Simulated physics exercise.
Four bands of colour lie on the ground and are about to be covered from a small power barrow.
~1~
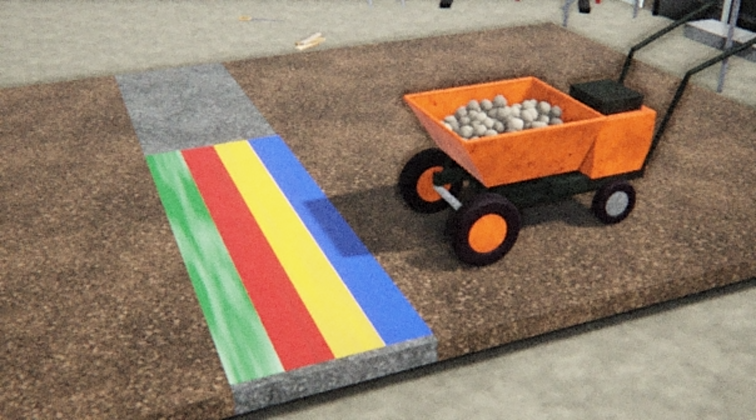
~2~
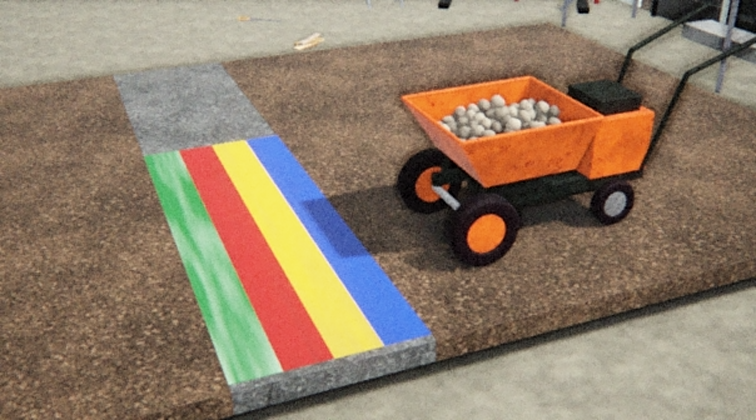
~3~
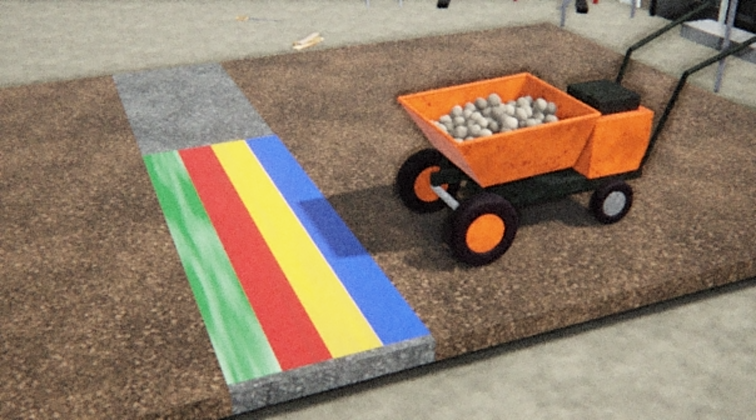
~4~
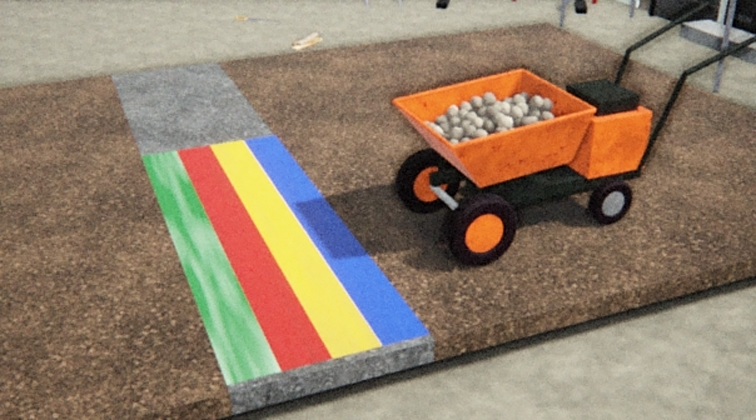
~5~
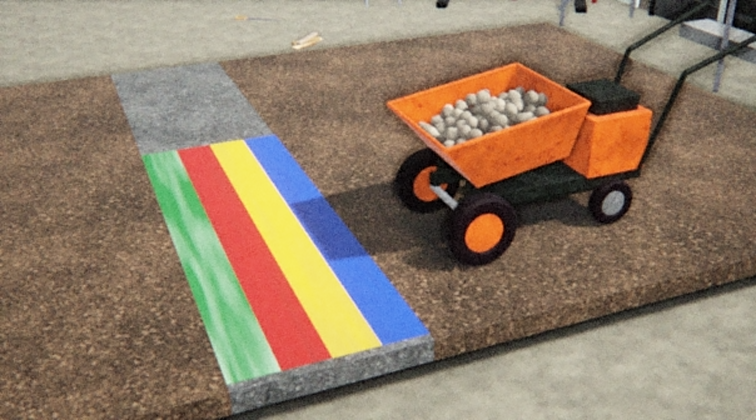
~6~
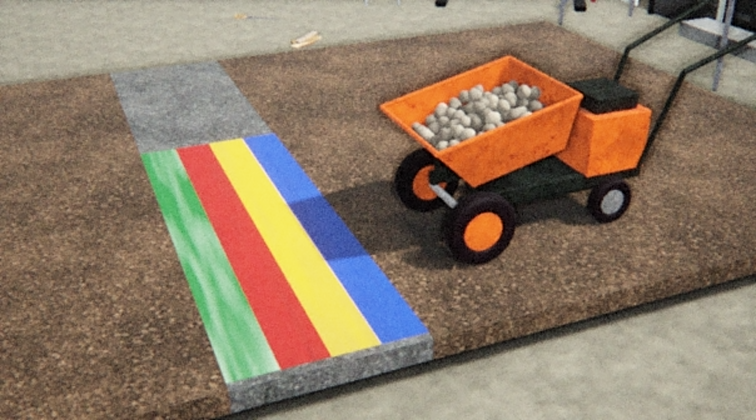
Orange power barrow loaded with river pebbles slowly tilting its skip slightly to the left beside green, red, yellow and blue strips.
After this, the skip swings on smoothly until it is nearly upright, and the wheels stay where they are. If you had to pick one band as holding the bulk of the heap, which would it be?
I would pick blue.
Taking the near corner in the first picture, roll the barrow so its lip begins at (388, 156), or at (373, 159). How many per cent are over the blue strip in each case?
About 0 per cent, then about 0 per cent.
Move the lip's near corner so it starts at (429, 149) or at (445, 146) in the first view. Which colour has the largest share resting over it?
I would say the yellow strip the first time, then the strip in yellow the next.
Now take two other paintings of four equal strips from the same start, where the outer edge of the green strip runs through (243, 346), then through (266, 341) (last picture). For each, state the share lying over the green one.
The first one comes out at 0 percent, while the second comes out at 10 percent.
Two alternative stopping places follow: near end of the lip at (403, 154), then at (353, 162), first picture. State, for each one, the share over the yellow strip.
Roughly 30 percent first, then roughly 0 percent.
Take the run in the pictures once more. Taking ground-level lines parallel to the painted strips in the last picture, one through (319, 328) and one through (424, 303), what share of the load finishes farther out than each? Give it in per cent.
About 20 and 90 %.
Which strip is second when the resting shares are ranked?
Rank two: The yellow one.
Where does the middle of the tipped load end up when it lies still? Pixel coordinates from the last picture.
Resting centre, last frame: Roughly (321, 251).
Just after the last frame, skip tipped steeply; every one in the skip.
A moment on, skip tipped steeply; almost all in the skip; about a tenth over the blue strip; just a few over the yellow strip.
Further on, skip tipped right over; roughly a third in the skip; roughly a quarter over the blue strip; roughly a quarter over the yellow strip; about a tenth over the red strip; just a few over the green strip.
When it is over, skip tipped right over; about a tenth in the skip; roughly a third over the blue strip; roughly a quarter over the yellow strip; about a tenth over the red strip; just a few over the green strip; about a tenth off the paint.
